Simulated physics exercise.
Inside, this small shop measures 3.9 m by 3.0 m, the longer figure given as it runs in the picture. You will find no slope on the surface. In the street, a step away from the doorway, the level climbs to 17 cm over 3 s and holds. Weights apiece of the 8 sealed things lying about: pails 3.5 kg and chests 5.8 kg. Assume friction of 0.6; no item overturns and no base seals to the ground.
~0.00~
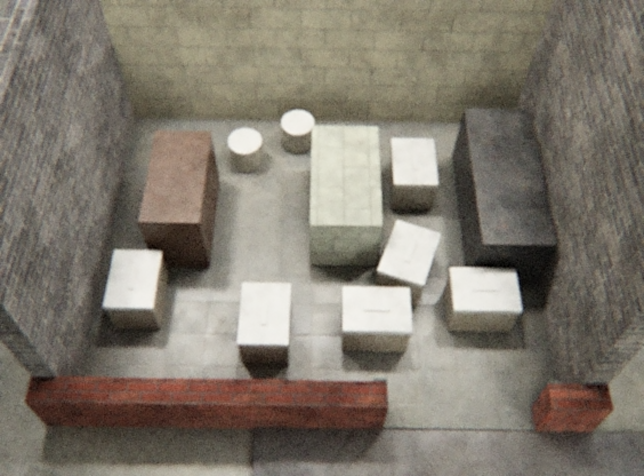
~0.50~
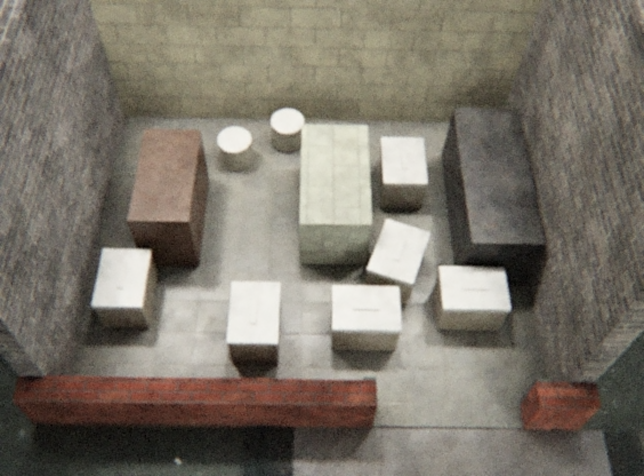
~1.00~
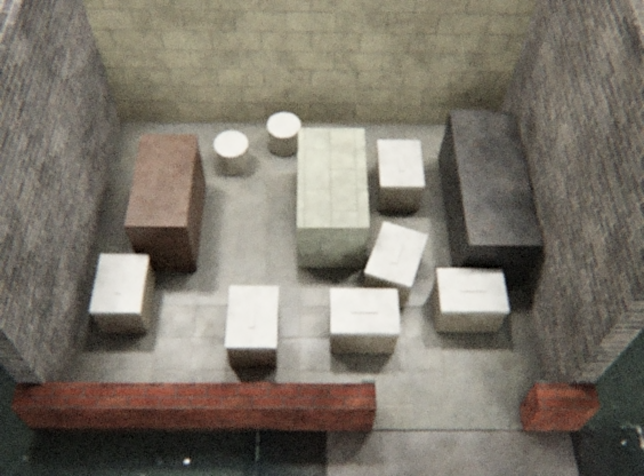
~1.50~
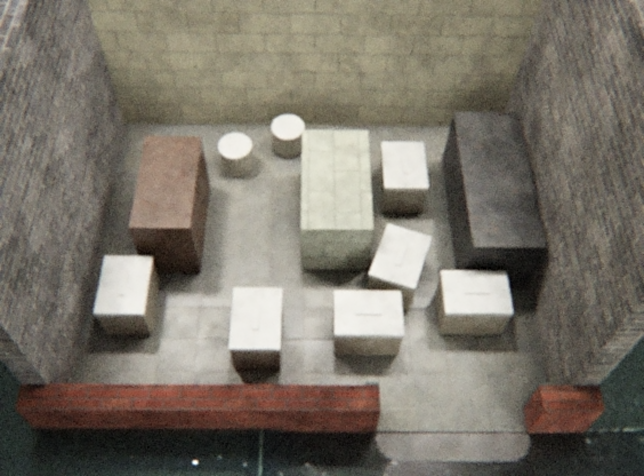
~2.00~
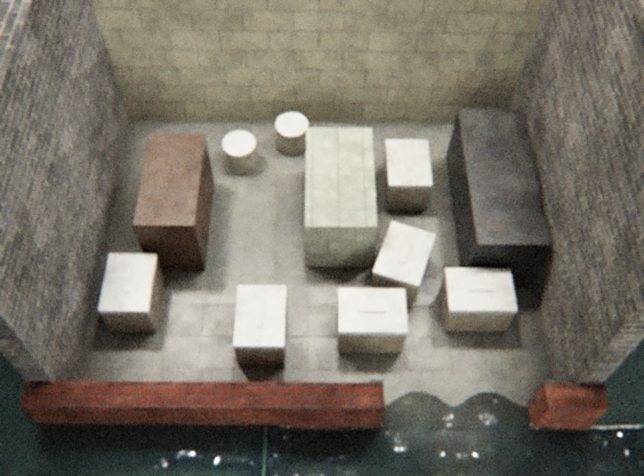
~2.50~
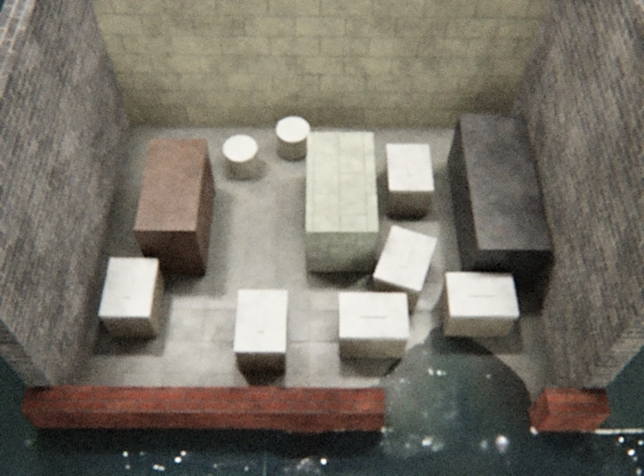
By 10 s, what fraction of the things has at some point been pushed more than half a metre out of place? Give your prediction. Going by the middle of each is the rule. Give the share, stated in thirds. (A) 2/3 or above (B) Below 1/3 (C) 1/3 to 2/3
(A) 2/3 or above.
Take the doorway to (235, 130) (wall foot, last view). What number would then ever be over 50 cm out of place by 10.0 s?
You'd get 4 in that case.
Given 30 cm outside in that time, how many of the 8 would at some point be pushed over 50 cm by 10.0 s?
It would come to 7 of them.
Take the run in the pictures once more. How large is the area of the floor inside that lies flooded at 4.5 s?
Around 4.5 m2 of it.
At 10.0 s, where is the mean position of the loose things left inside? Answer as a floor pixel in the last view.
Centred roughly on (246, 225).
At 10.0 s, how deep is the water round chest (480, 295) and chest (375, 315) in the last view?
Depths: Near 13 cm, then near 8 cm.
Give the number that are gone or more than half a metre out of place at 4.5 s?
By then 0.
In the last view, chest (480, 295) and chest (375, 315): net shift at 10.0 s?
They've ended up 120 cm and 150 cm away, in that order.
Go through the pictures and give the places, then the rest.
In the first picture, a pail at (245, 141) rests on the ground; a chest at (265, 313), on the bottom; water covers 0.0 m2; 0 of 8 have shifted.
In the second picture, a pail at (234, 139), on the bottom; a chest at (254, 311), on the bottom; water covers 0.0 m2; 0 of 8 have shifted.
In the third picture, a pail at (231, 144), on the bottom; a chest at (252, 316) rests on the ground; 0.0 m2 under water; 0 of 8 have shifted.
In the fourth picture, a pail at (235, 146), on the bottom; a chest at (256, 317), on the bottom; 0.0 m2 under water; 0 of 8 have shifted.
In the fifth picture, a pail at (239, 143) rests on the ground; a chest at (260, 315), on the bottom; 0.0 m2 under water; 0 of 8 have shifted.
In the sixth picture, a pail at (240, 148) rests on the ground; a chest at (261, 320), on the bottom; water covers 0.6 m2; 0 of 8 have shifted.
After 3.5 s 0 of 8 are over 50 cm from their spots; 0 afloat.
After 4.5 s 0 of 8 are over 50 cm from their spots; 3 afloat.
After 7.0 s 5 of 8 are over 50 cm from their spots; 5 afloat.
After 10.0 s 8 of 8 are over 50 cm from their spots, and 8 have been at some point; 8 afloat.
